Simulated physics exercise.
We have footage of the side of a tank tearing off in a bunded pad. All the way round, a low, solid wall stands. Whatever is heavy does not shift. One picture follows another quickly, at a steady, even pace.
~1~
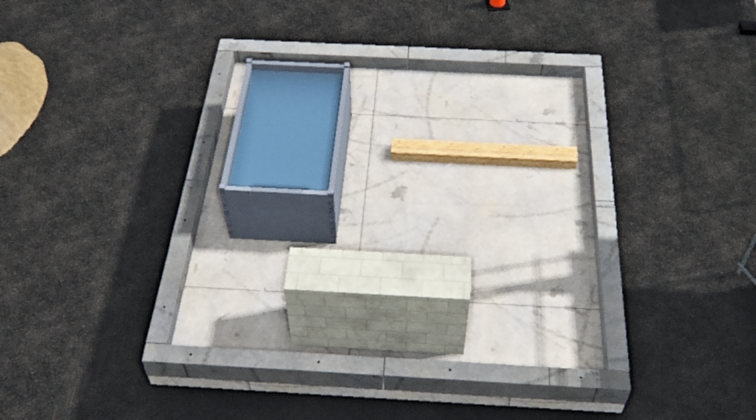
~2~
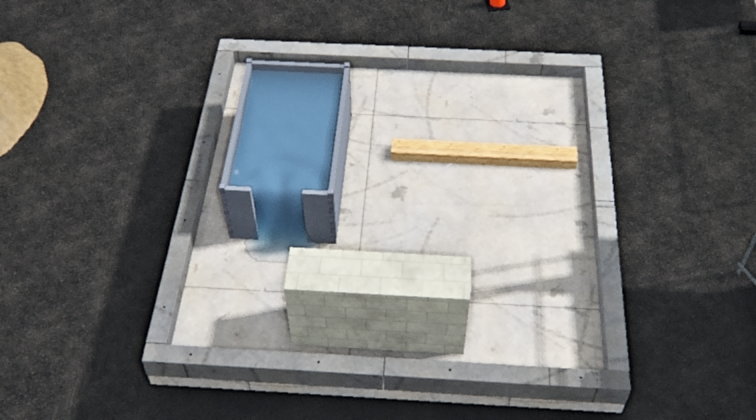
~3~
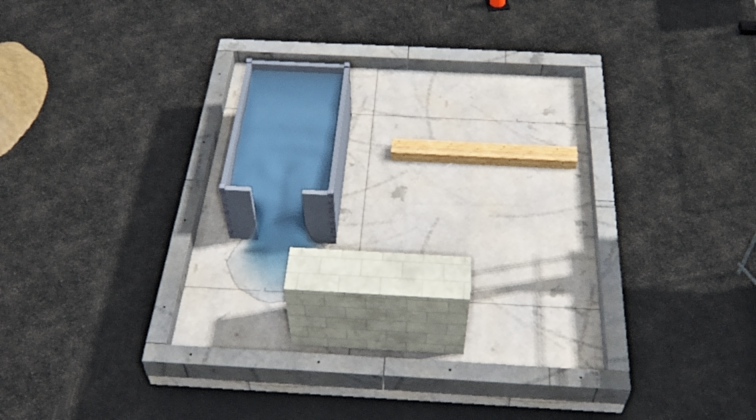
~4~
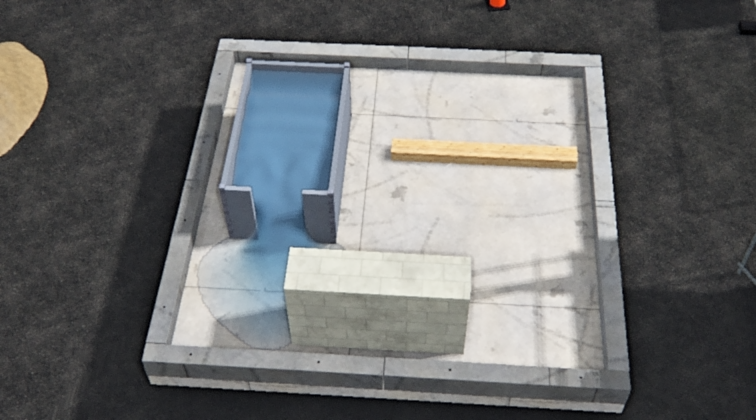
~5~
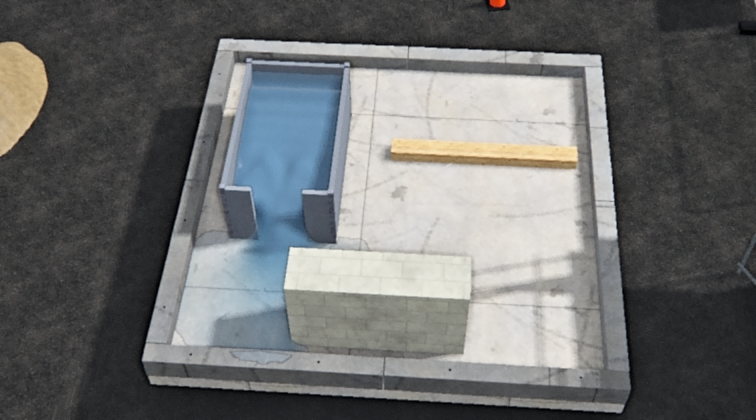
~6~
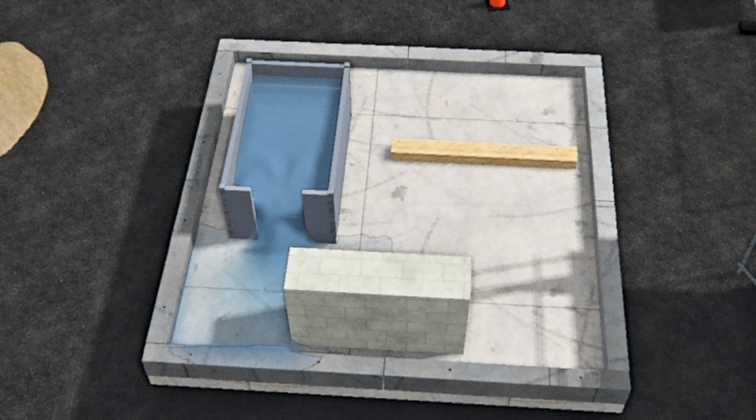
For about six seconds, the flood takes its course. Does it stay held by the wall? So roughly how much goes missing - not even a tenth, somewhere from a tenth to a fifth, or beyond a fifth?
Moderate, tenth to fifth.
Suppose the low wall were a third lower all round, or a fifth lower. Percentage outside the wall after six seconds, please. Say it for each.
First try roughly 30 per cent, second try roughly 24 per cent.
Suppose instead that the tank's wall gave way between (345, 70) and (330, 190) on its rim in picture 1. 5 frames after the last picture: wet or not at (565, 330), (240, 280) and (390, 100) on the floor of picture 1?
First point swamped, second point bare, third point swamped.
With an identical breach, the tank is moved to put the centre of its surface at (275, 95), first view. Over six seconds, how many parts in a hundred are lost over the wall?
Around 12 %.
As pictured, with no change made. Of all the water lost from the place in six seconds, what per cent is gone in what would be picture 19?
Near 75 in a hundred, I reckon.
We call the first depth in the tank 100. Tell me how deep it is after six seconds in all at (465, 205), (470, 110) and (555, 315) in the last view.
In order: Roughly 8, 2 and 12 in a hundred.
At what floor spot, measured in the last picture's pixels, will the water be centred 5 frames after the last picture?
That puts it at around (289, 220).
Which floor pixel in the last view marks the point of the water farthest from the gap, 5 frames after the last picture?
The front should reach about (573, 298).
A moment on, water covers 20 % of the floor; the low wall has let 1 % over.
Next, water covers 25 % of the floor; the low wall has let 2 % over.
Then, water covers 45 % of the floor; the low wall has let 11 % over.
Later, water covers 50 % of the floor; the low wall has let 14 % over.
In the end, water covers 70 % of the floor; the low wall has let 15 % over.
